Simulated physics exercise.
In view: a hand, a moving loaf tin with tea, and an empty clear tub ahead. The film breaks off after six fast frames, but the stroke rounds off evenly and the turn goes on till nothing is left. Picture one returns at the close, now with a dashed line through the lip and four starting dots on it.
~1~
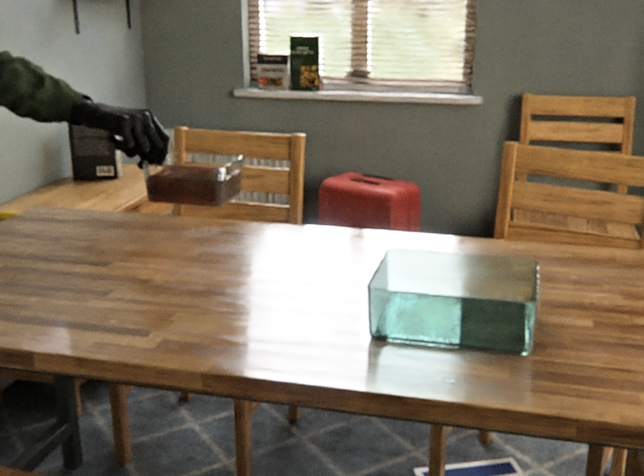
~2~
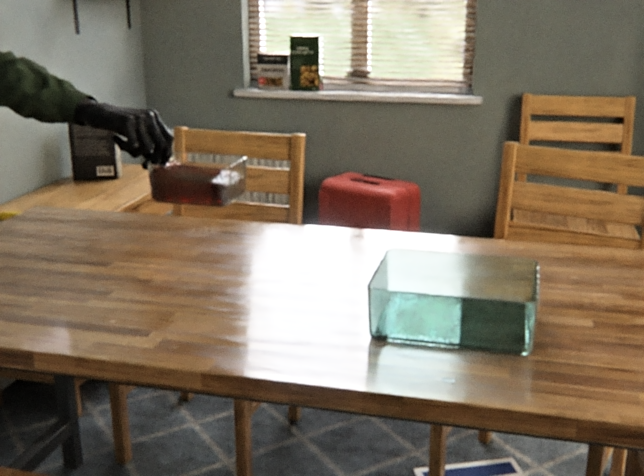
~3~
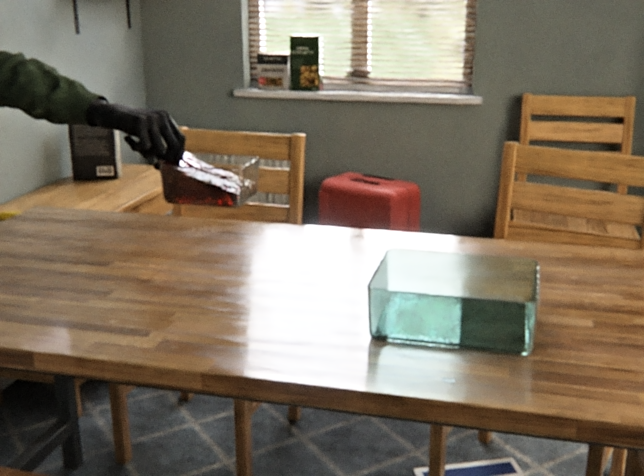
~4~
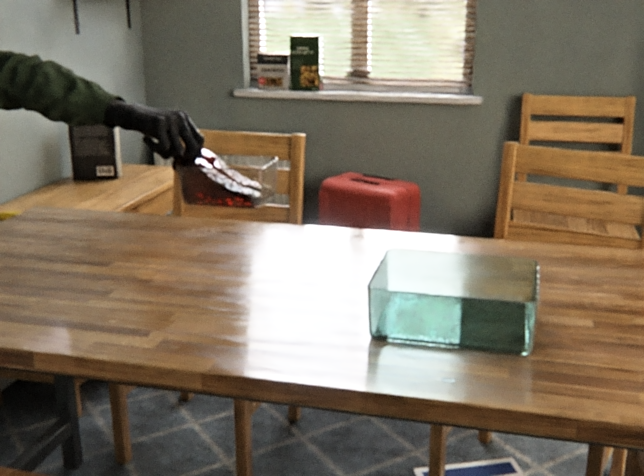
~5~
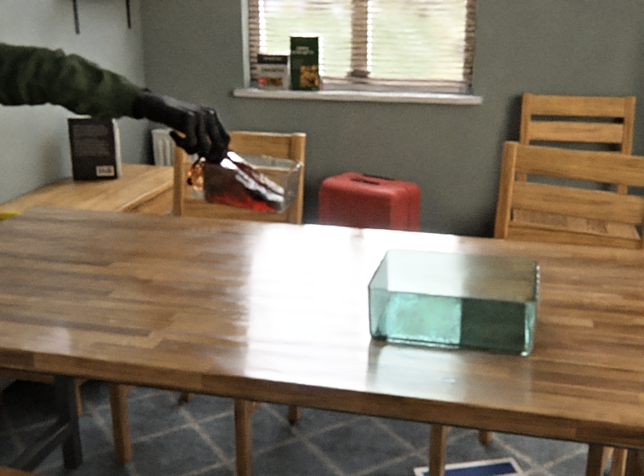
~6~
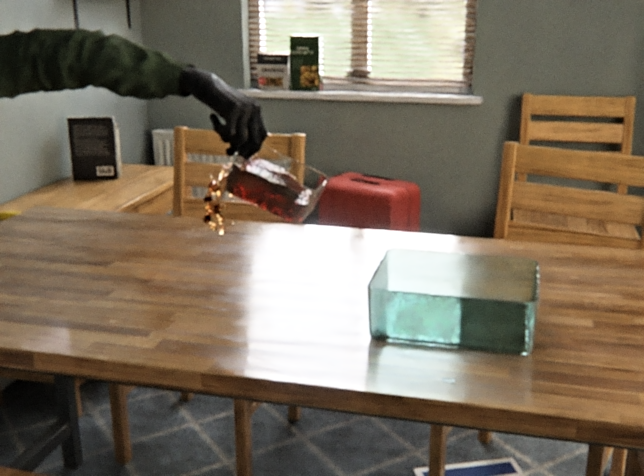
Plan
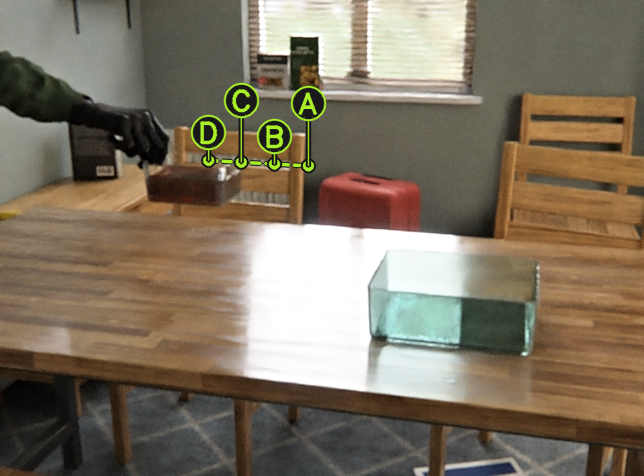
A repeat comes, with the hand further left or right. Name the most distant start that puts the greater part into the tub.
The limit is D.
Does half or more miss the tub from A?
No, that is safe.
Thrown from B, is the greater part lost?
No, that is safe.
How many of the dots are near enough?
All of the four.
On the marked copy, A at (308, 165); B at (274, 164); C at (241, 162); D at (208, 160).
Choosing A, about 67 % lands in the tub, 8 % falls short and 25 % goes beside or beyond.
Choosing B, about 87 % lands in the tub, 8 % falls short and 5 % goes beside or beyond.
Choosing C, about 68 % lands in the tub, 19 % falls short and 14 % goes beside or beyond.
Choosing D, about 66 % lands in the tub, 25 % falls short and 9 % goes beside or beyond.
